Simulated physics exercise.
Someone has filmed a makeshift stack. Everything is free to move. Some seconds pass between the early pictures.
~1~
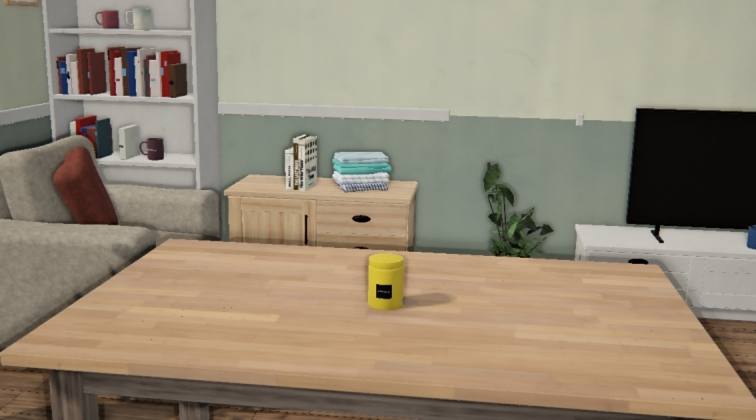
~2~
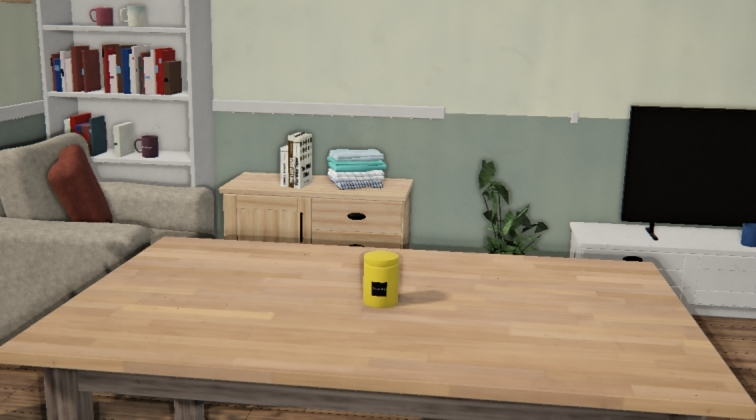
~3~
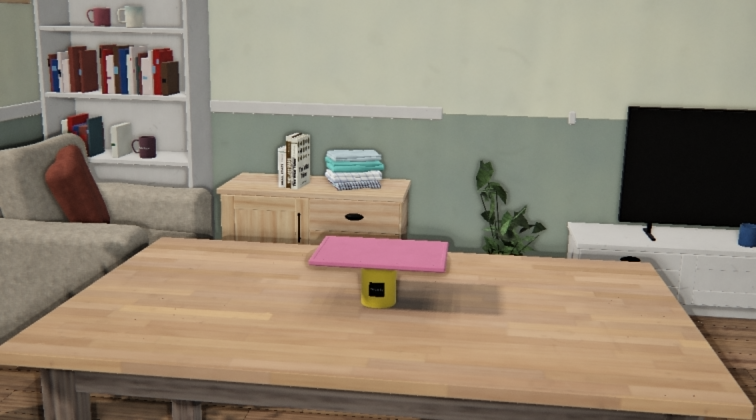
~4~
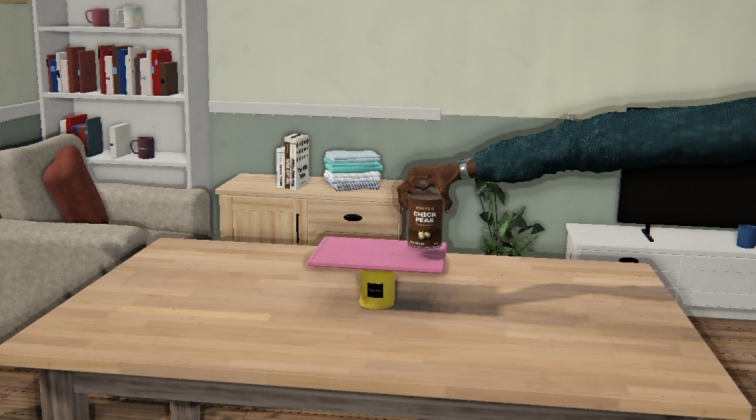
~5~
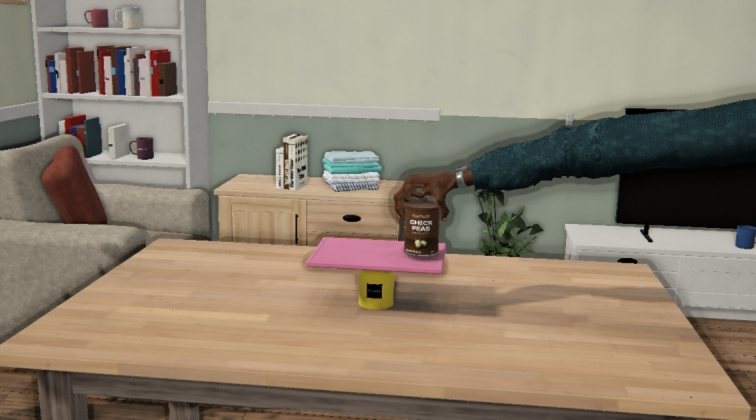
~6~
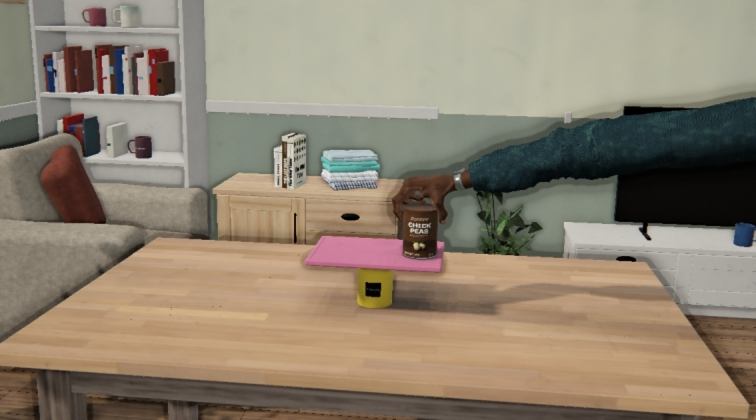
A yellow jar with a black label stands on a pale wooden table, seen from slightly above in a living room with a grey sofa and bookshelf at left and a black television at right. A flat pink board then appears across the jar's top, and an arm in a dark teal sleeve lowers a brown tin onto its right side, keeping hold. The view shifts very slightly.
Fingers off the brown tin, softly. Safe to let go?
Here the stack loses its balance.
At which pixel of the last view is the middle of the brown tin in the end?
Around (488, 300).
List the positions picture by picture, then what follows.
In the first frame, the last thing is not in view yet; yellow jar (386, 281).
In the second frame, the last thing is not in view yet; yellow jar (381, 279).
In the third frame, the last thing is not in view yet; yellow jar (379, 280).
The fourth frame shows on its way; brown tin (425, 220); yellow jar (377, 280).
The fifth frame shows on its way; brown tin (422, 229); yellow jar (376, 281).
The sixth frame shows set down, still held; brown tin (420, 231); yellow jar (375, 280).
Then, 0.40 s on from there, brown tin now fallen; pink lid turned 56° from how it was put.
Then, 0.50 s on from there, pink lid turned 66° from how it was put.
Then, 0.70 s on from there, pink lid turned 42° from how it was put.
In the end, fallen, brown tin; toppled in the stack, pink lid; yellow jar unmoved. At the end, from the last picture's camera, brown tin near (488, 300). The stack comes apart.
